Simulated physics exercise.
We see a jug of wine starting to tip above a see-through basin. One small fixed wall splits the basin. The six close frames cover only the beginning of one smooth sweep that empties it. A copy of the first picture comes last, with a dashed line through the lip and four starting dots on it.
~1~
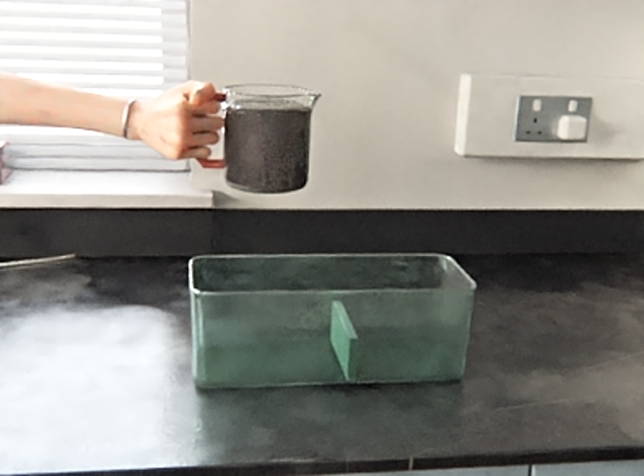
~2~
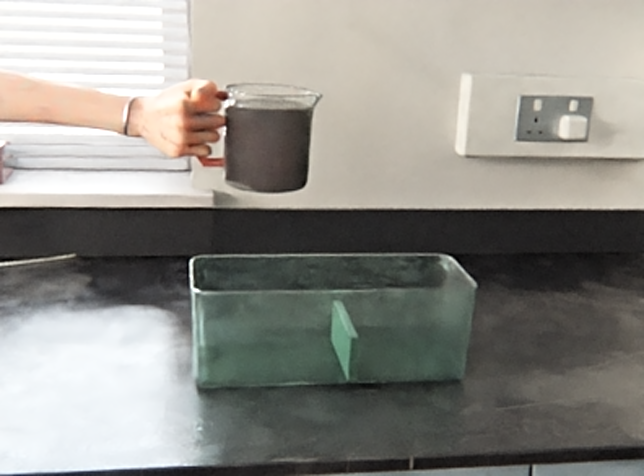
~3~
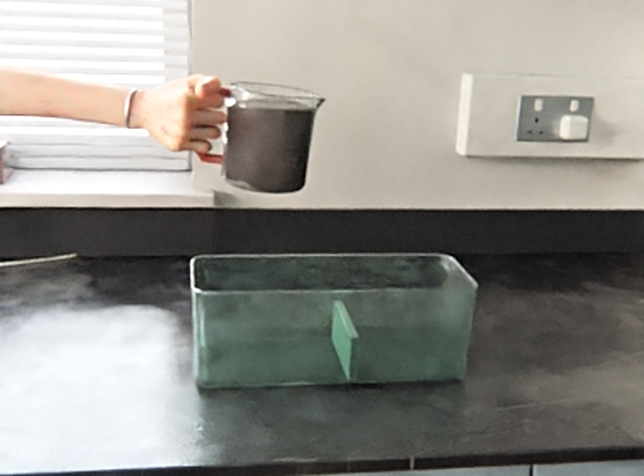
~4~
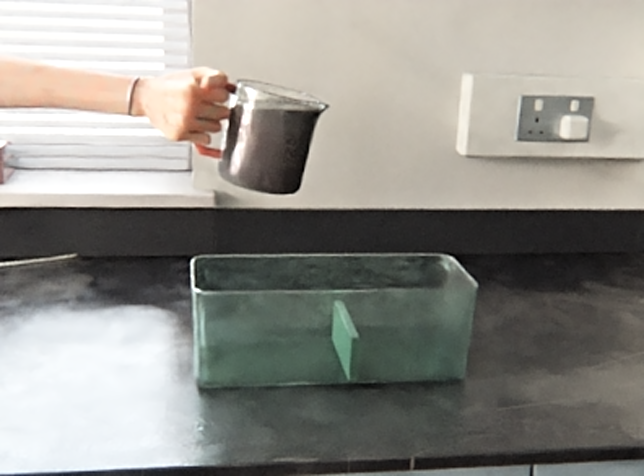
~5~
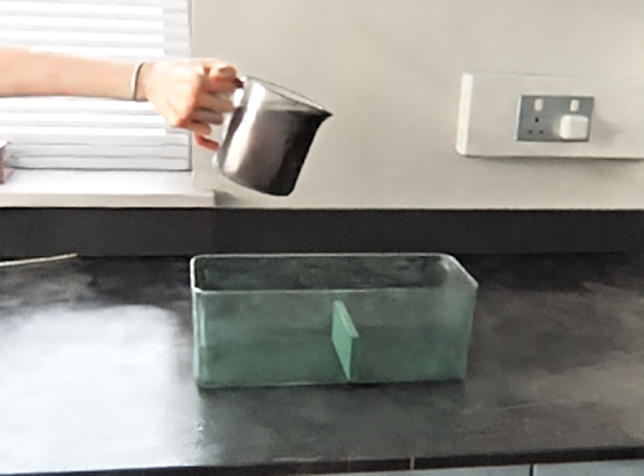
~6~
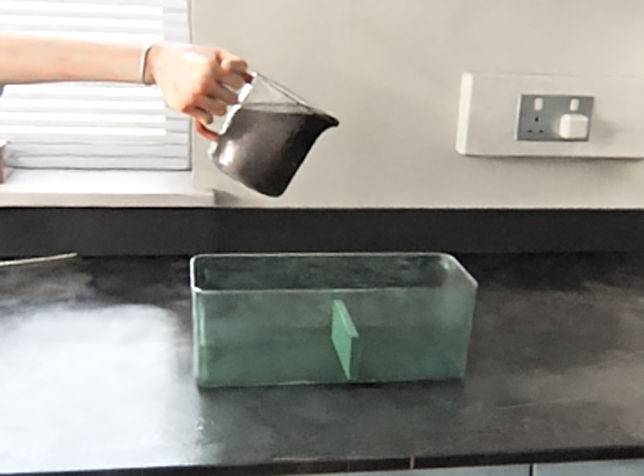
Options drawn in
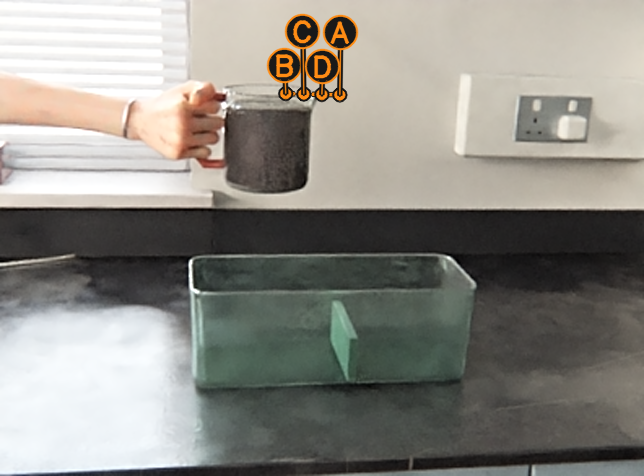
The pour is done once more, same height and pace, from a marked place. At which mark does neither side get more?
The best spot is B.
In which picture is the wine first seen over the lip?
Picture 6.
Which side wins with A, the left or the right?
The right side.
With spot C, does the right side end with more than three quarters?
Yes, it does.
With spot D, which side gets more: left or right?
The right one.
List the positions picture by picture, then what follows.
Upright, lip at (319, 94); basin from (193, 385) to (464, 376); top of the wall at (345, 318); nothing has left yet.
Upright, lip at (321, 95); nothing has left yet.
Tipped about 5°, lip at (324, 99); nothing has left yet.
Tipped about 11°, lip at (328, 105); nothing has left yet.
Tipped about 20°, lip at (332, 113); nothing has left yet.
Tipped about 29°, lip at (334, 124); wine is over the lip, down to (334, 124).
On the marked copy, A at (339, 94); B at (285, 93); C at (303, 94); D at (321, 94).
Choosing A, about 3 % ends left of the wall and 96 % right of it.
Choosing B, about 45 % ends left of the wall and 55 % right of it.
Choosing C, about 13 % ends left of the wall and 86 % right of it.
Choosing D, about 4 % ends left of the wall and 95 % right of it.
